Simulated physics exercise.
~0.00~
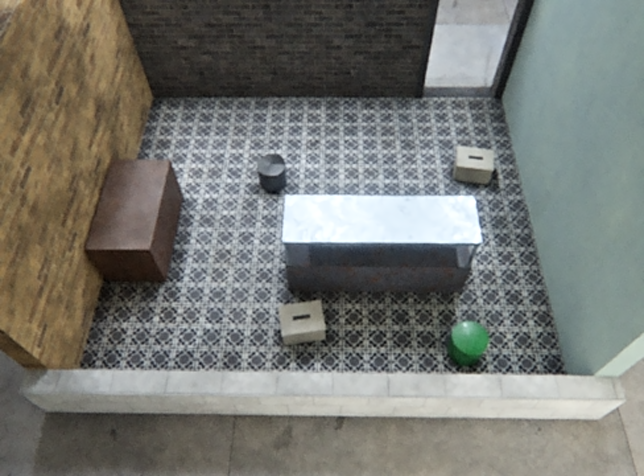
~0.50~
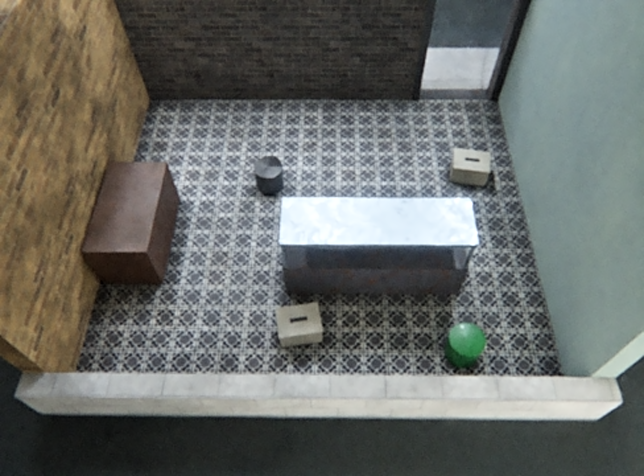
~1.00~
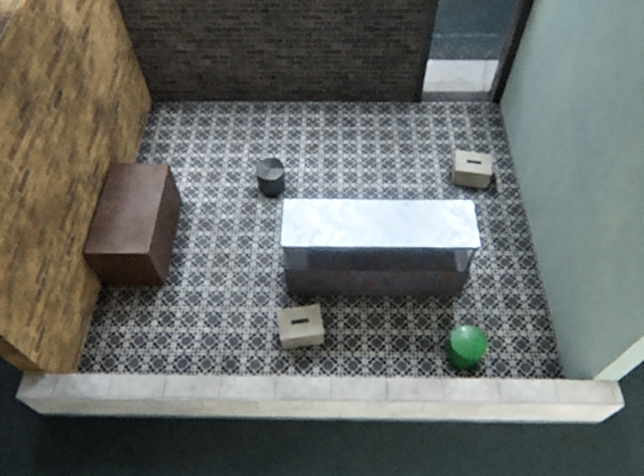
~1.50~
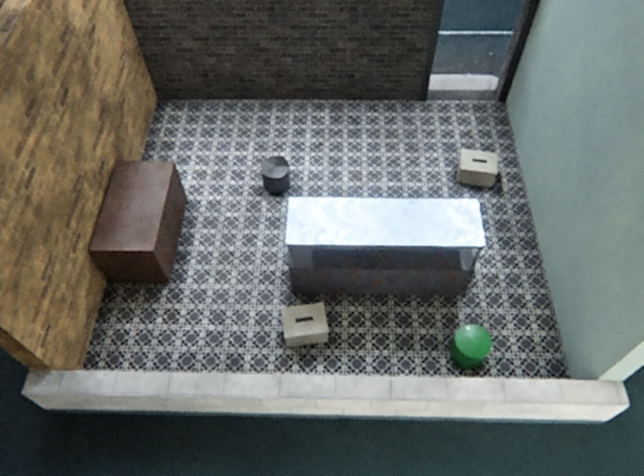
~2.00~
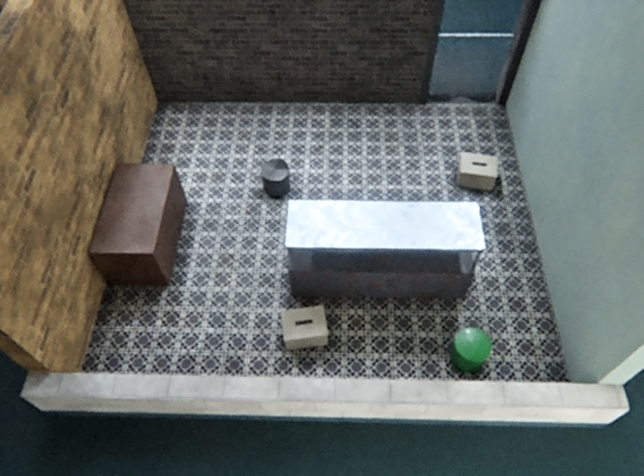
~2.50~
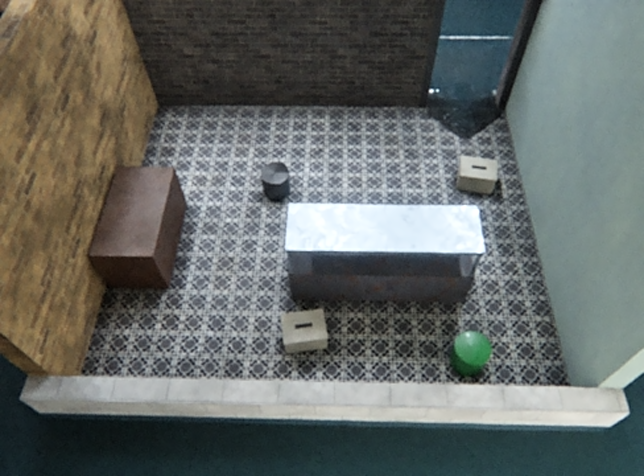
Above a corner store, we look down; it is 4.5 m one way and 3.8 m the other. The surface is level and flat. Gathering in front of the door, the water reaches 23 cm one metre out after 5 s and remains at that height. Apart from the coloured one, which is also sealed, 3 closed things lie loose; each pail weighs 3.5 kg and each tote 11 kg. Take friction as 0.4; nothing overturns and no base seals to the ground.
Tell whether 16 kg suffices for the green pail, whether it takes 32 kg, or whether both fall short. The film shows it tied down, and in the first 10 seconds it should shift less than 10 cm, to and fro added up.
Only the heavier mass suffices.
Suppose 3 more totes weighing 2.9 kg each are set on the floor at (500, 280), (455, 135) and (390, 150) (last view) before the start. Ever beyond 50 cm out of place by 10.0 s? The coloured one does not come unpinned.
Order as asked: Goes beyond / goes beyond / goes beyond.
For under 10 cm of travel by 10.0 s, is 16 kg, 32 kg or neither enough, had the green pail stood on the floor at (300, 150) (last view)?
Result: Both pass.
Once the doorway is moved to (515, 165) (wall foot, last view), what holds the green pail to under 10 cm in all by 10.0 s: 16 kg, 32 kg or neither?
If so, then the first option suffices.
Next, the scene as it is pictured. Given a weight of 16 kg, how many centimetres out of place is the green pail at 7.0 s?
It would be some 0 cm from its spot.
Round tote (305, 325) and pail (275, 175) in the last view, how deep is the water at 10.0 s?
Close to 6 and 3 centimetres.
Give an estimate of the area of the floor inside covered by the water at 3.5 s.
About 1.5 m2.
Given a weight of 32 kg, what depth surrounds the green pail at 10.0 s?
About 10 cm.
After 3.5 s the green pail would be 0 cm from its start with 16 kg and 0 cm from its start with 32 kg; 0 cm of water round it then.
After 4.5 s the green pail would be 0 cm from its start with 16 kg and 0 cm from its start with 32 kg; 0 cm of water round it then.
After 7.0 s the green pail would be 0 cm from its start with 16 kg and 0 cm from its start with 32 kg; 5 cm of water round it then.
After 10.0 s the green pail would be 32 cm from its start with 16 kg and 0 cm from its start with 32 kg; 10 cm of water round it then.
